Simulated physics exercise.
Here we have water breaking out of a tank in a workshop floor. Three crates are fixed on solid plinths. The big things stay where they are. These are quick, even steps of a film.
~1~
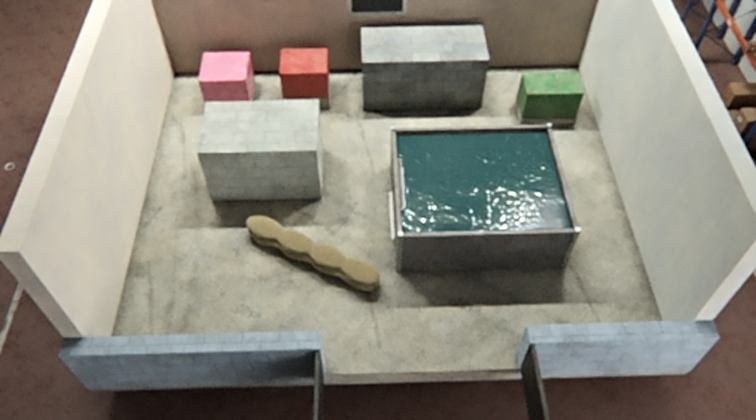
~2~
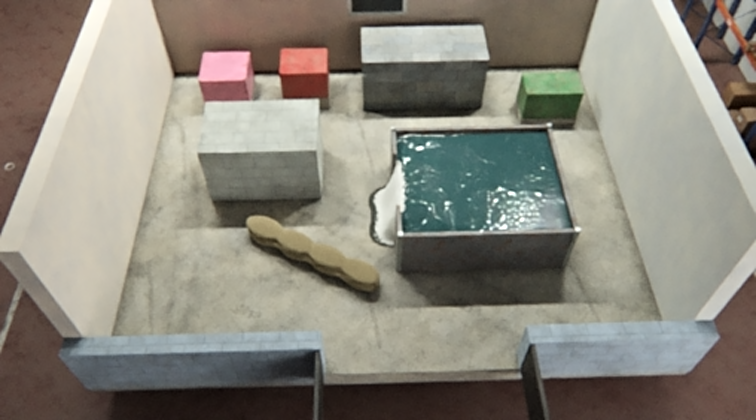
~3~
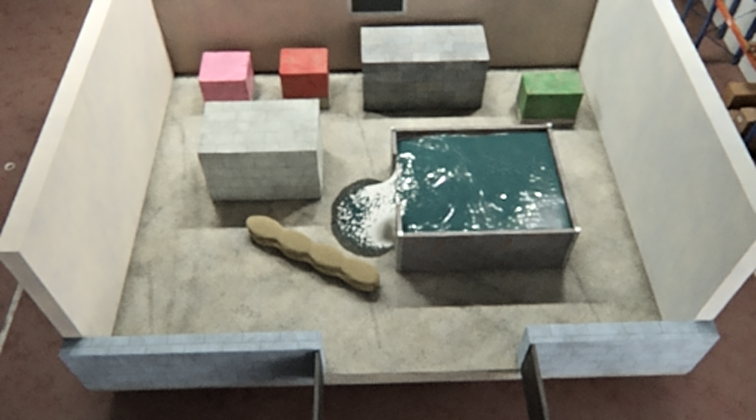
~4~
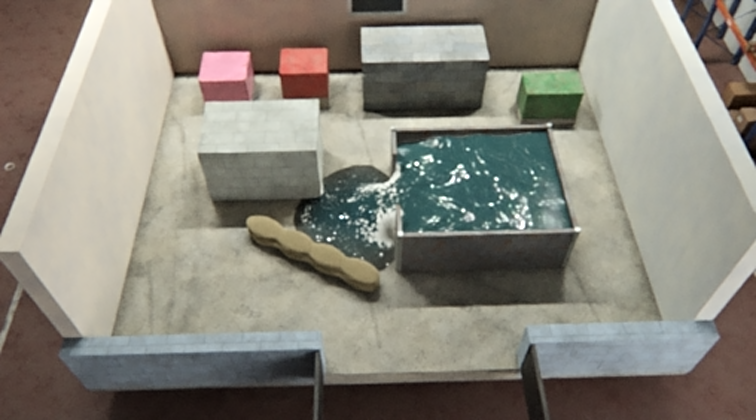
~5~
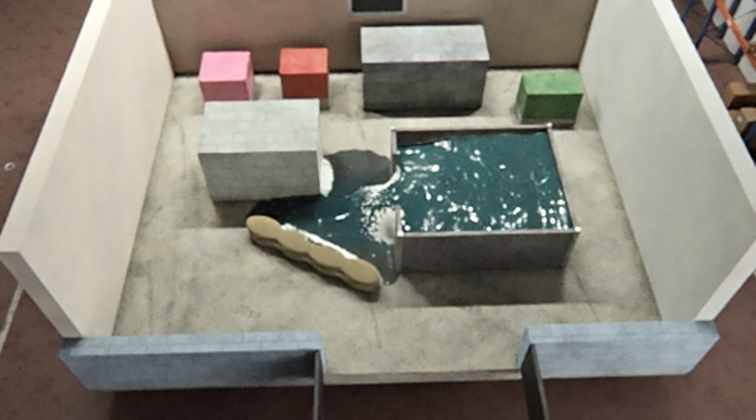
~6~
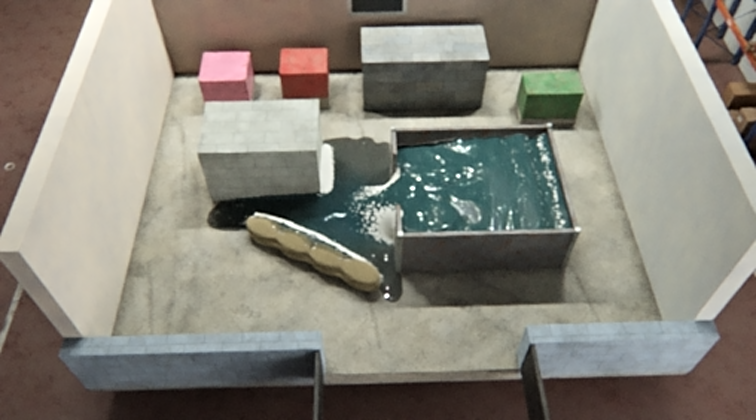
On a workshop floor, water breaking out of an open tank's left side, spreading leftward between a grey block and wavy barrier.
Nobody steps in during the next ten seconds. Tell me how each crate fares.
One by one: The green crate stays dry; the pink crate gets wet; the red crate stays dry.
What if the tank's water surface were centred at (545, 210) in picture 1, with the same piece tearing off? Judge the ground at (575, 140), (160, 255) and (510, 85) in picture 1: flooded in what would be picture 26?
In turn: Not flooded, flooded, dry.
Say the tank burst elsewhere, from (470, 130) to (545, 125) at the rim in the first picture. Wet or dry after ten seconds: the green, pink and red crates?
One by one: Green is soaked; pink is topped; red escapes it.
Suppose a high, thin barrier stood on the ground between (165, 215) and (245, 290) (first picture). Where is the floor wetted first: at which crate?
First comes the one in red.
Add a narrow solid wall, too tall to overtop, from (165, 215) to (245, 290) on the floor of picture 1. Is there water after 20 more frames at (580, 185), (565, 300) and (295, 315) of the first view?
In that order: Free of water, free of water, wet.
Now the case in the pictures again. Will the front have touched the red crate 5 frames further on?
In short: Red: Touched.
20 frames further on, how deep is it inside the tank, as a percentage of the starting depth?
Close to 46 %.
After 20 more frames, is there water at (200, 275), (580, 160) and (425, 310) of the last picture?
In that order: Under water, dry, wet.
A moment on, water covers 20 % of the floor; the green crate not reached, the pink crate not reached, the red crate water round its plinth.
Next, water covers 40 % of the floor; the green crate not reached, the pink crate water round its plinth, the red crate water round its plinth.
Then, water covers 60 % of the floor; the green crate water round its plinth, the pink crate water round its plinth, the red crate water round its plinth.
Later, water covers 90 % of the floor; the green crate water round its plinth, the pink crate water round its plinth, the red crate water round its plinth.
In the end, water covers 100 % of the floor; the green crate stayed above the water, the pink crate was topped, the red crate stayed above the water.
